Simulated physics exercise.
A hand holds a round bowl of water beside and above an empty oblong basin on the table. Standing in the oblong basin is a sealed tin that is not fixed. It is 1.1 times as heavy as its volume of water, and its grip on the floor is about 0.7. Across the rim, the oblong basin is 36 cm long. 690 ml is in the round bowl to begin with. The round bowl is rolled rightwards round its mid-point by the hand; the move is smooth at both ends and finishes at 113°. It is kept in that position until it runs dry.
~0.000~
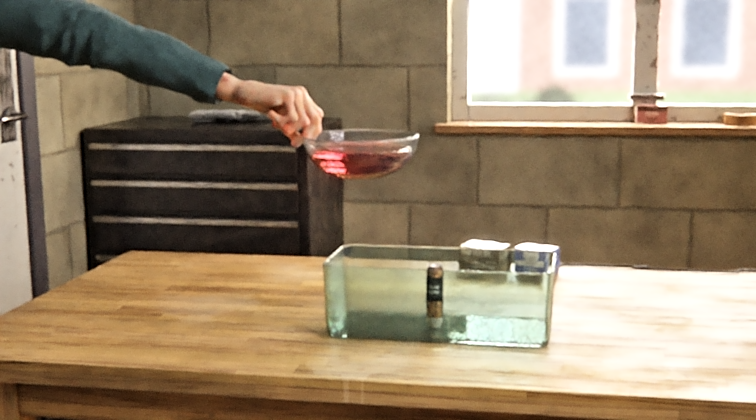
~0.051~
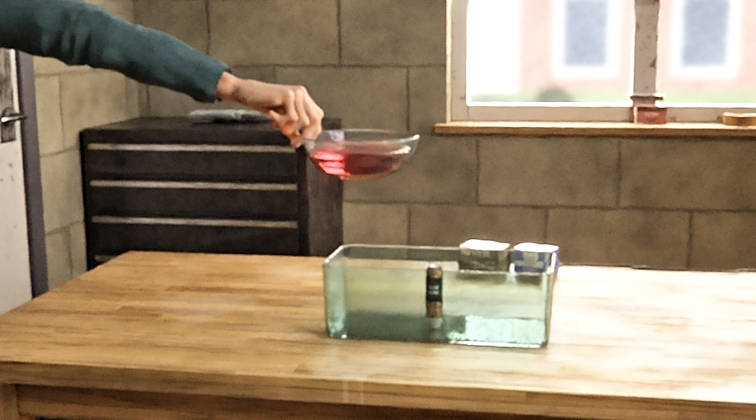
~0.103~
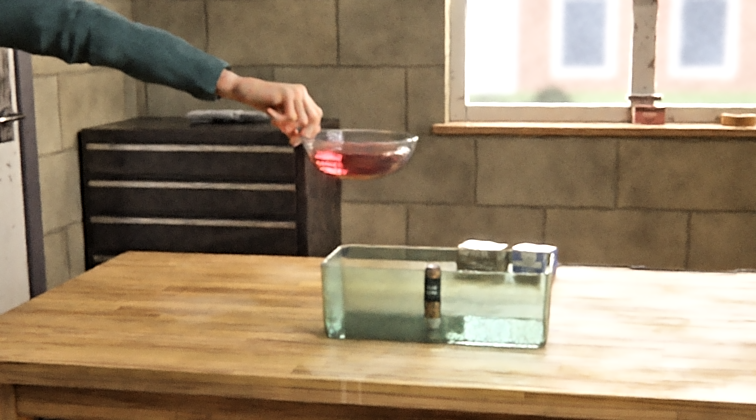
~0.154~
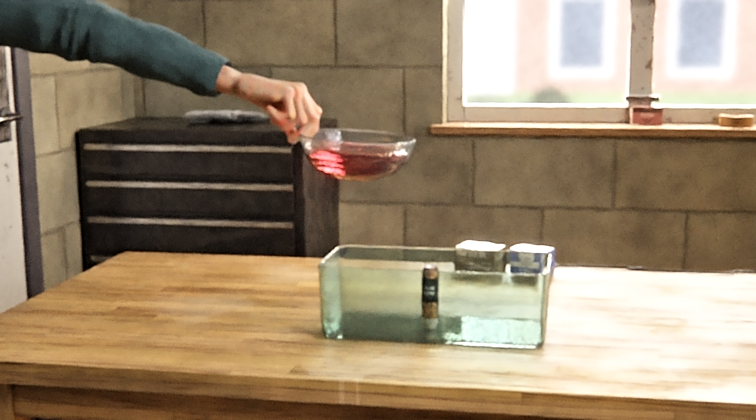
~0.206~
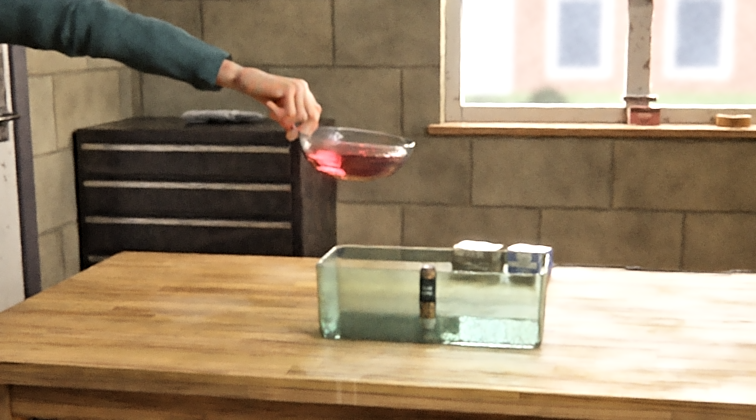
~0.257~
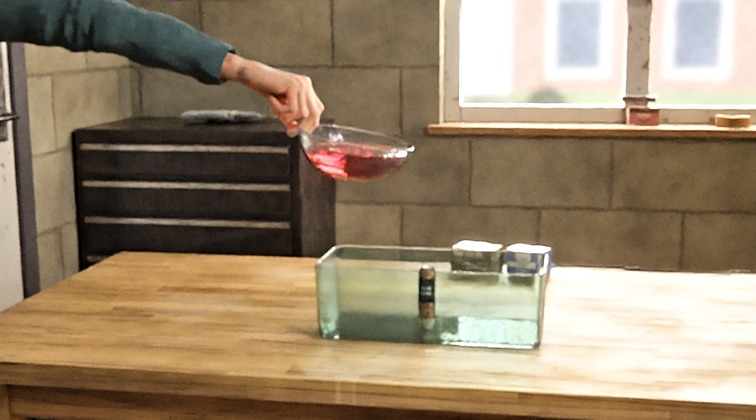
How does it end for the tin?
Here's my call: It does not tip.
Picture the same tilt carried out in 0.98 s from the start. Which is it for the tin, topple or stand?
Result: Tin still standing.
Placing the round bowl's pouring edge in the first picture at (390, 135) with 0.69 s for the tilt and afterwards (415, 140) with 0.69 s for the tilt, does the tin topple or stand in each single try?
The tin overturns the first time and stays vertical the second time.
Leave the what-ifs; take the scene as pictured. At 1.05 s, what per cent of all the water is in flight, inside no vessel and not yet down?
Estimate: About 2 in a hundred.
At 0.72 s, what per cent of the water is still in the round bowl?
Close to 30 in a hundred.
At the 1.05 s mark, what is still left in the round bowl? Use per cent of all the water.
Roughly 0 per cent.
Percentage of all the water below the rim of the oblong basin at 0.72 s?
I reckon close to 28 percent of it.
By 0.72 s the tilt is 66° and 30 per cent is still to pour; the tin stands where it began.
By 1.05 s the tilt is 104° and 0 per cent is still to pour; the tin stands where it began.
By 1.41 s the tilt is 113° and 0 per cent is still to pour; the tin stands where it began.
By 1.79 s the tilt is 113° and 0 per cent is still to pour; the tin stands where it began.
At rest the tin stands where it began.
